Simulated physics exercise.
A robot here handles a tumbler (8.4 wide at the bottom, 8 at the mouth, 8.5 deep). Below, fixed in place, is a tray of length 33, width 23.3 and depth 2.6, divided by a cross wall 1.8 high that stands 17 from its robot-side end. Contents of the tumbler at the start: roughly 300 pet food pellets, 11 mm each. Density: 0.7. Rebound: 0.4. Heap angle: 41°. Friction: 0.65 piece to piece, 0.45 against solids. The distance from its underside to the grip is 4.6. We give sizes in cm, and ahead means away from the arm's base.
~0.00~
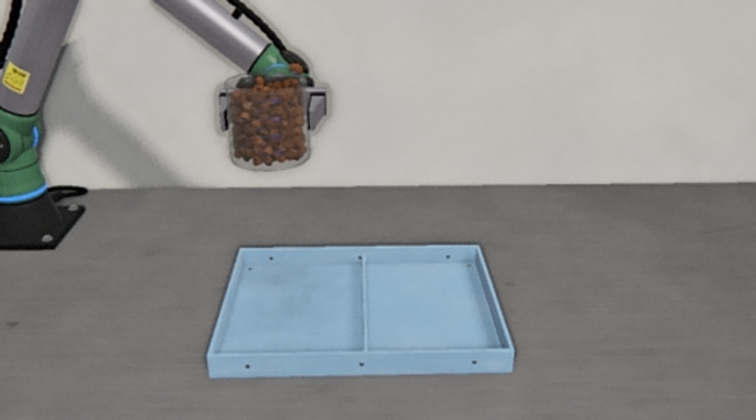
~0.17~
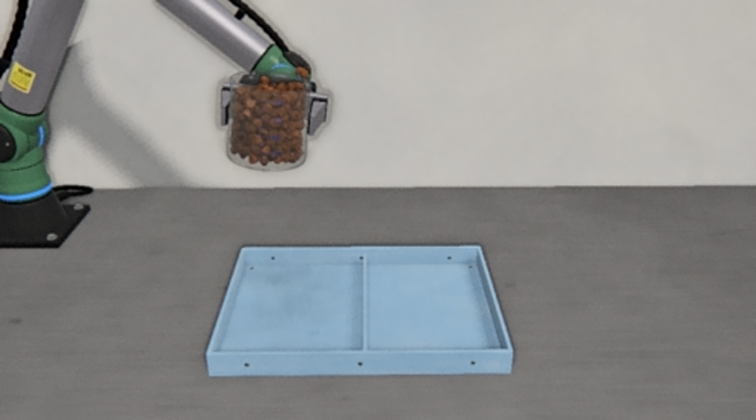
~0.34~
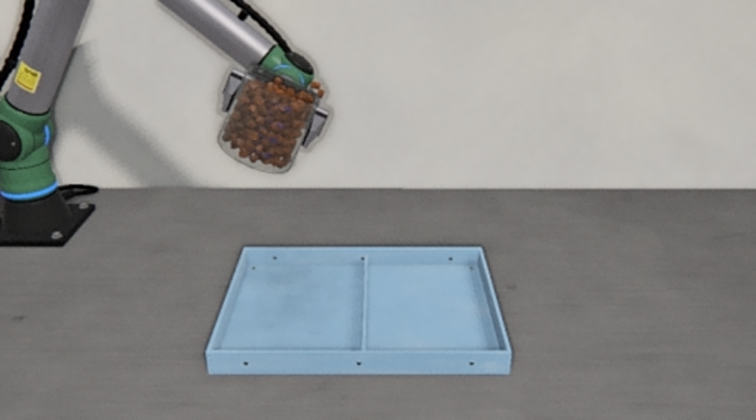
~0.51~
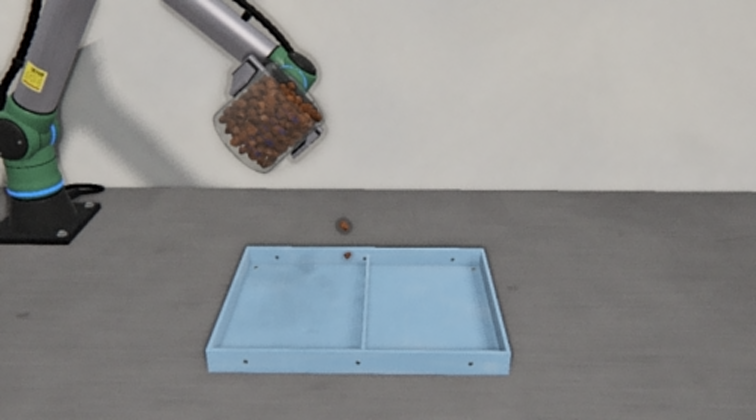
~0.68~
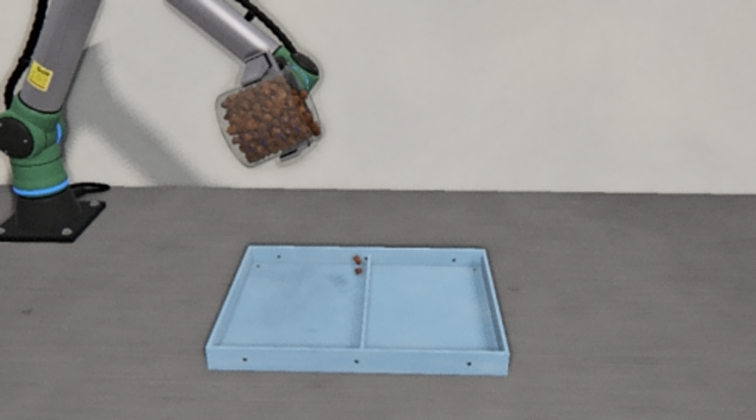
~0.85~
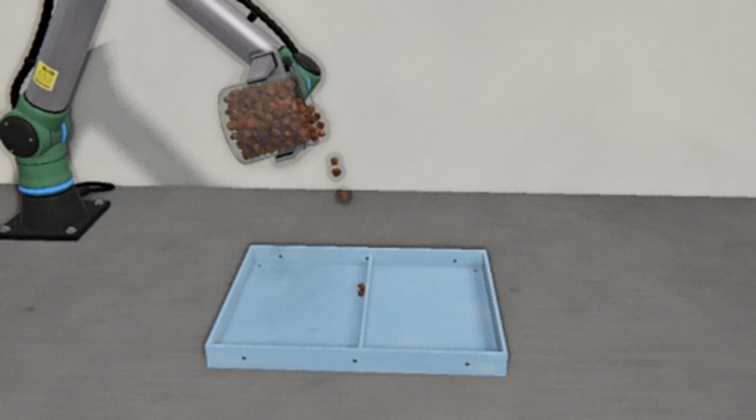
Robot arm tilting a clear tumbler of brown pellets rightward above a divided light-blue tray, a few pellets dropping out.
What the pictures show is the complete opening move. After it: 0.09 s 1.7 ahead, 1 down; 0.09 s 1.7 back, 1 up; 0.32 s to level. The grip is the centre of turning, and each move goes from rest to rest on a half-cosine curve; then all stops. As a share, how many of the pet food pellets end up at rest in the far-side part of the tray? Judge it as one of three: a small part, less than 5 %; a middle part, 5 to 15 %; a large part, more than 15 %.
A middle part, 5 to 15 %.
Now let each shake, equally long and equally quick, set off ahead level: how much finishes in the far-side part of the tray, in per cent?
You'd expect near 10 percent of it there.
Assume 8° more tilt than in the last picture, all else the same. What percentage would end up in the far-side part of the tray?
Around 10 in a hundred, I'd say.
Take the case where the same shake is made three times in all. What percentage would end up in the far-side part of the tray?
That would give close to 15 percent.
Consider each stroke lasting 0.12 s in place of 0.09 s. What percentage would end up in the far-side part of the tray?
It would come to roughly 5 %.
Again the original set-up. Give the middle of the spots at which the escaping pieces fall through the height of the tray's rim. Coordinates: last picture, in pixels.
They come down centred close to (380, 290).
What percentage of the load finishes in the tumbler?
I'd estimate close to 90 percent finishes there.
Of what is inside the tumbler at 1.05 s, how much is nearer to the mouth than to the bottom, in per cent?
Some 45 per cent.
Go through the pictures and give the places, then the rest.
In the first frame, tumbler middle at (268, 121), level; upper third of the load around (269, 99), from x 235 to 305, top at y 70; 302 in the tumbler.
In the second frame, tumbler middle at (269, 121), tilted 7° forward; upper third of the load around (269, 99), from x 235 to 305, top at y 70.
In the third frame, tumbler middle at (268, 121), tilted 26° forward; upper third of the load around (271, 100), from x 225 to 320, top at y 80; 300 in the tumbler, 2 in flight or on a rim.
In the fourth frame, tumbler middle at (269, 120), tilted 48° forward; upper third of the load around (270, 102), from x 225 to 350, top at y 80; 300 in the tumbler, 1 in the robot-side part, 1 in flight or on a rim.
In the fifth frame, tumbler middle at (269, 118), tilted 67° forward; upper third of the load around (269, 101), from x 225 to 360, top at y 80; 300 in the tumbler, 2 in the robot-side part.
In the sixth frame, tumbler middle at (269, 118), tilted 74° forward; upper third of the load around (267, 101), from x 230 to 360, top at y 85; 297 in the tumbler, 2 in the robot-side part, 3 in flight or on a rim.
After 1.05 s, tilted 73° forward, highest piece 29 above the table; 279 in the tumbler, 4 in the robot-side part, 3 in the far-side part, 16 in flight or on a rim.
After 1.25 s, tilted 16° forward, highest piece 30 above the table; 265 in the tumbler, 18 in the far-side part, 12 in the robot-side part, 7 in flight or on a rim.
After 1.55 s, level, highest piece 30 above the table; 265 in the tumbler, 25 in the far-side part, 12 in the robot-side part.
After 2.60 s, level, highest piece 30 above the table; 265 in the tumbler, 25 in the far-side part, 12 in the robot-side part.
At rest, 265 in the tumbler, 25 in the far-side part, 12 in the robot-side part. That is 8 % in the far-side part of the tray.
